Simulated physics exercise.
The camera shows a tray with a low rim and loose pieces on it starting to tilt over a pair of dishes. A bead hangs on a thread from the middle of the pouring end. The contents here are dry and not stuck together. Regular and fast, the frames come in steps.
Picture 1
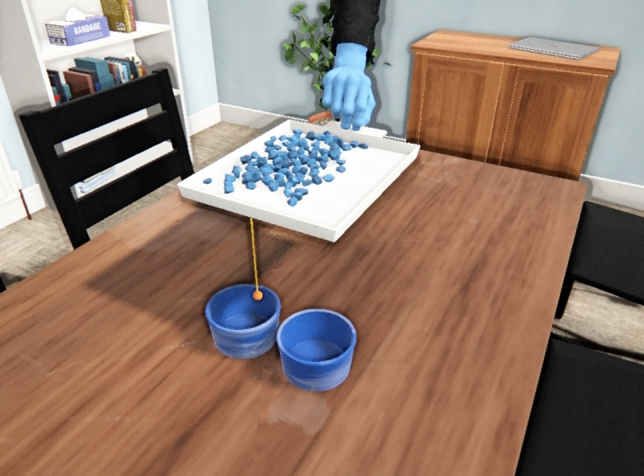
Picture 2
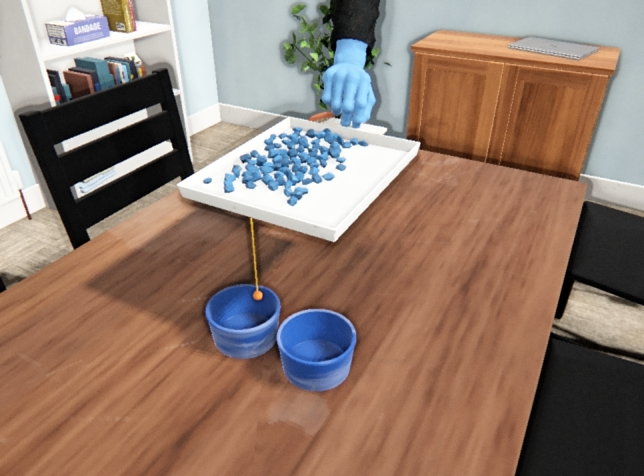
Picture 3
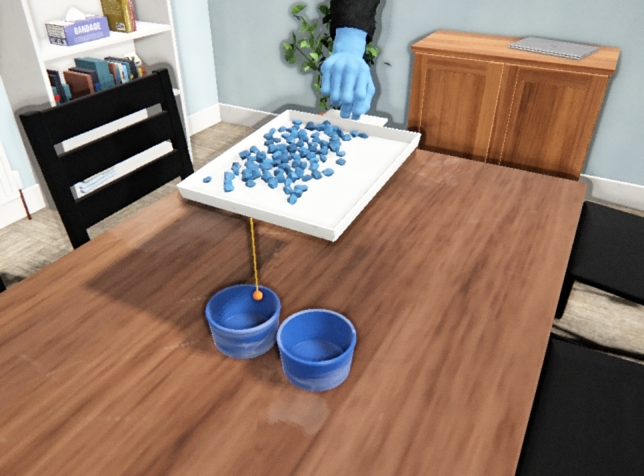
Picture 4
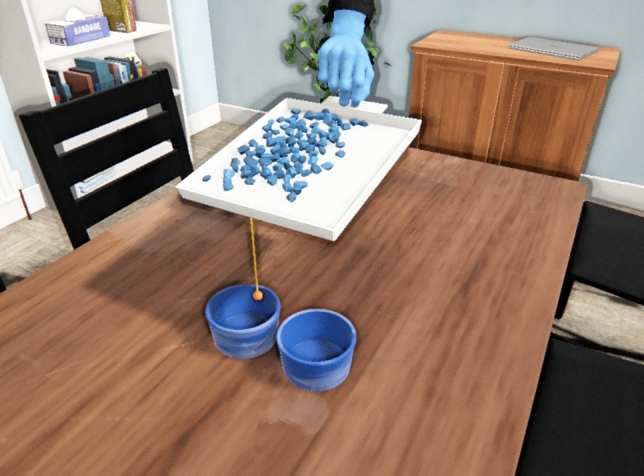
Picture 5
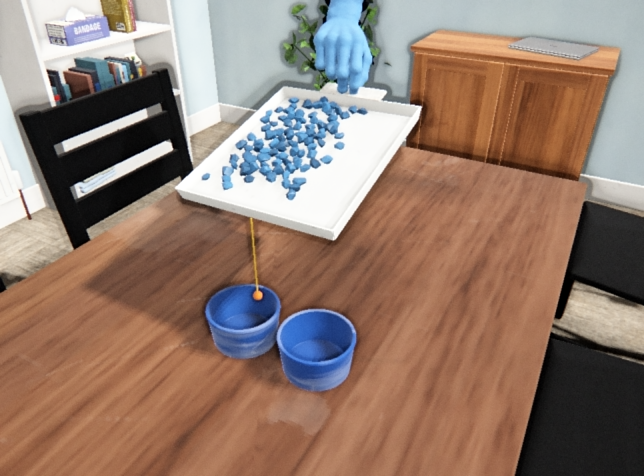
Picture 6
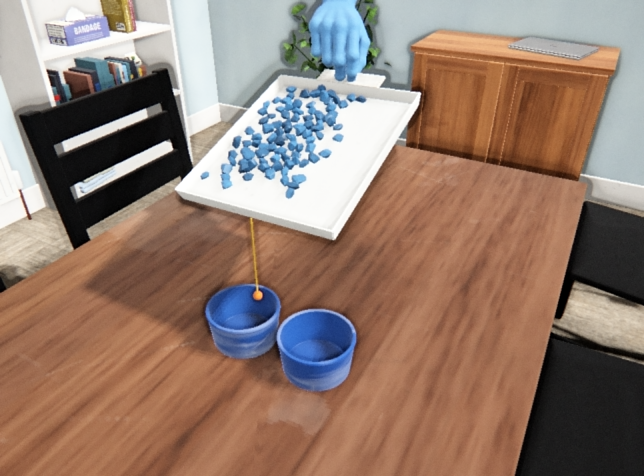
A blue-gloved hand in a dark sleeve holds the far end of a white tray above a brown wooden table, seen from slightly above in a room with a bookshelf, black chairs and a wooden cabinet. Blue stones lie scattered on the tray, and an orange bead hangs on a thread over two blue dishes. The hand rises, steadily tilting the tray toward the still camera.
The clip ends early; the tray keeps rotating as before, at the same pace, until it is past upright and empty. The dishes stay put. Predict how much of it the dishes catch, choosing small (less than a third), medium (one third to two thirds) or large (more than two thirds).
The catch is small, less than a third.
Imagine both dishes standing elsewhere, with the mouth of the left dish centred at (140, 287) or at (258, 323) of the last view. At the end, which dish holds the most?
With the first placement it's the one to the right, with the second it's the one to the left.
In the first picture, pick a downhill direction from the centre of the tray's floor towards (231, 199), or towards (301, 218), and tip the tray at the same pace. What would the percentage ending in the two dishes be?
In turn, 10 percent and then 60 percent.
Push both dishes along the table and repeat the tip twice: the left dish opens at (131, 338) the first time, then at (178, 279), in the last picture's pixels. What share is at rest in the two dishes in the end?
It would be roughly 10 per cent, followed by roughly 10 per cent.
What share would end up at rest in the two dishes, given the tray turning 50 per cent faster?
Estimate: Around 10%.
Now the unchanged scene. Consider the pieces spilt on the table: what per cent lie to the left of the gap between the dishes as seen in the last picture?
Roughly 100 percent.
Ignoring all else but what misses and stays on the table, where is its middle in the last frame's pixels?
The middle is around (173, 364).
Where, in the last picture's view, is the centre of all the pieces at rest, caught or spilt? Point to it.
Roughly at pixel (199, 361).
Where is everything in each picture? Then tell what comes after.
Corners of the pouring end at (181, 184) and (334, 228), level; middle of the load at (288, 163), aquarium stones; left dish at (223, 340); right dish at (298, 372); bead on its thread at (258, 295), in the first picture.
Corners of the pouring end at (181, 184) and (334, 228), level; middle of the load at (288, 162), in the second picture.
Corners of the pouring end at (181, 185) and (334, 228), tipped barely, level across its low end; middle of the load at (287, 157), in the third picture.
Corners of the pouring end at (180, 186) and (333, 228), tipped a little, level across its low end; middle of the load at (292, 143), in the fourth picture.
Corners of the pouring end at (179, 187) and (332, 228), tipped a little, level across its low end; middle of the load at (291, 136), in the fifth picture.
Corners of the pouring end at (179, 188) and (331, 229), tipped clearly, level across its low end; middle of the load at (289, 129); left dish at (223, 340); right dish at (298, 372), in the sixth picture.
Soon after the last picture, tray tipped steeply; nearly all on the tray; a small part in the air.
A little later, tray tipped past a quarter turn; about a third on the tray; a small part in the left dish; about half outside both; a small part in the air.
Later still, tray tipped past a quarter turn; a stray few in the right dish; about a quarter in the left dish; most outside both.
At rest, tray tipped past a quarter turn; a stray few in the right dish; about a quarter in the left dish; most outside both.
